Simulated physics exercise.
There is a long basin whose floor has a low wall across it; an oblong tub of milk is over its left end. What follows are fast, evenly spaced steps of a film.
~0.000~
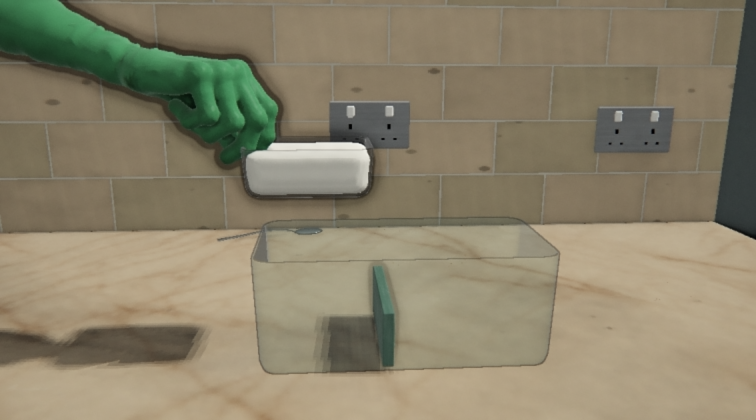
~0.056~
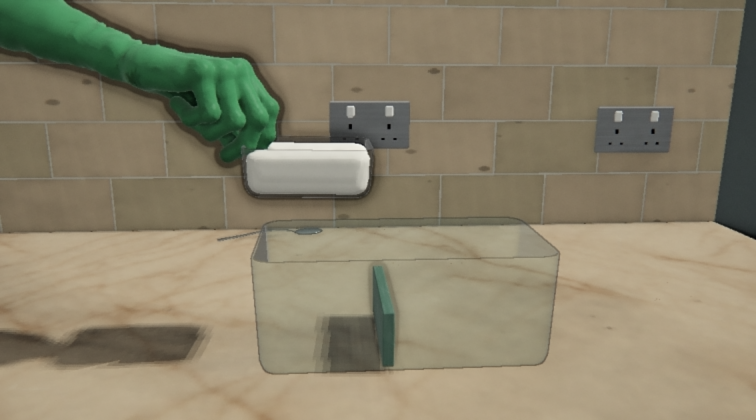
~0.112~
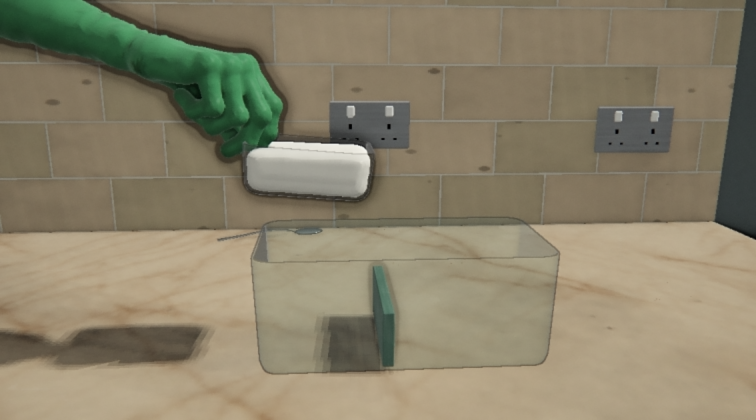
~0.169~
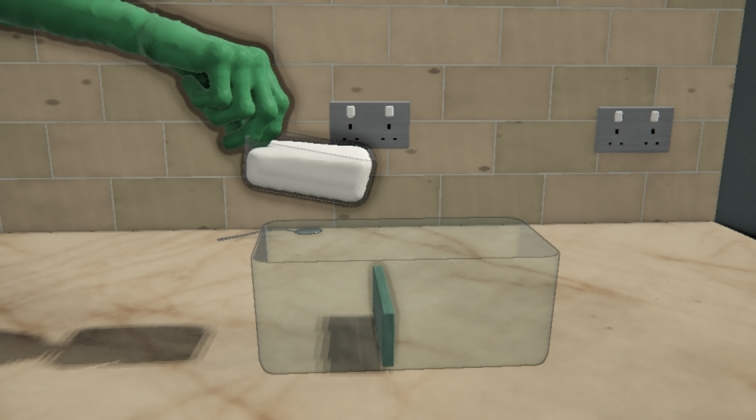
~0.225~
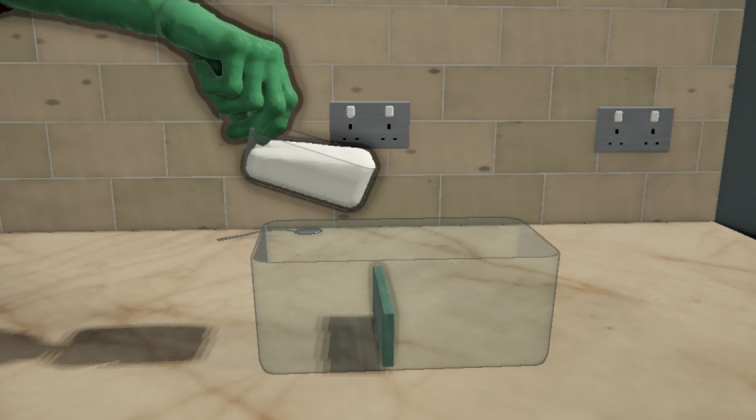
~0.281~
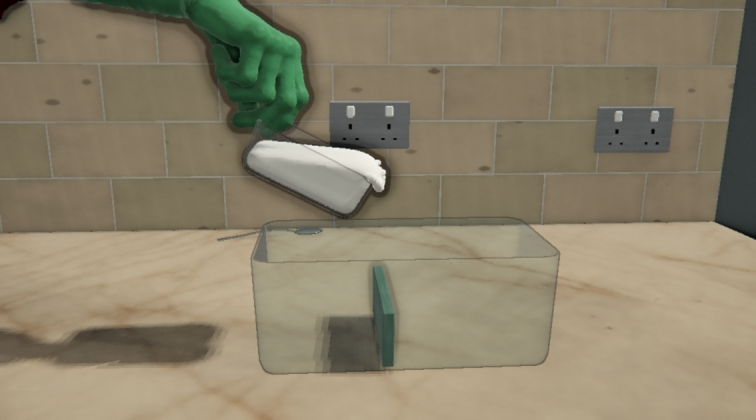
A green hand held an oblong tub of milk over the left end of a clear basin with a low wall inside, then tilted it down to the right until milk slid over its edge.
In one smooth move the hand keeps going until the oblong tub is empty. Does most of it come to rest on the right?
The right zone ends up fullest.
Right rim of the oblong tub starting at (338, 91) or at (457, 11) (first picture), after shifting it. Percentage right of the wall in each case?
In order, roughly 70 percent and 90 percent.
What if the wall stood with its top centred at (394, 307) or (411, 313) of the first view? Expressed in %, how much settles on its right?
75 % and 65 %, roughly.
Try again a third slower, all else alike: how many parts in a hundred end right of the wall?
Around 80 per cent ends up there.
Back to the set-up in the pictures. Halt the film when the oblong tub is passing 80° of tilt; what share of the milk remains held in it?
I'd reckon near 15 percent is still held at that tilt.
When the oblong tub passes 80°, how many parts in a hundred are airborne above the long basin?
It comes to around 20 per cent.
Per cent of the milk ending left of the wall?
Roughly 15 percent of it.
Then, 0.58 s in, the tilt is 80° and 13 per cent is still to pour, 2 is left of the wall and 67 right of it.
Then, 0.80 s in, the tilt is 94° and 4 per cent is still to pour, 12 is left of the wall and 82 right of it.
Then, 1.02 s in, the tilt is 94° and 1 per cent is still to pour, 16 is left of the wall and 82 right of it.
Then, 1.27 s in, the tilt is 94° and 0 per cent is still to pour, 17 is left of the wall and 82 right of it.
Finally, 17 per cent lies left of the wall, 82 right of it and 1 outside.
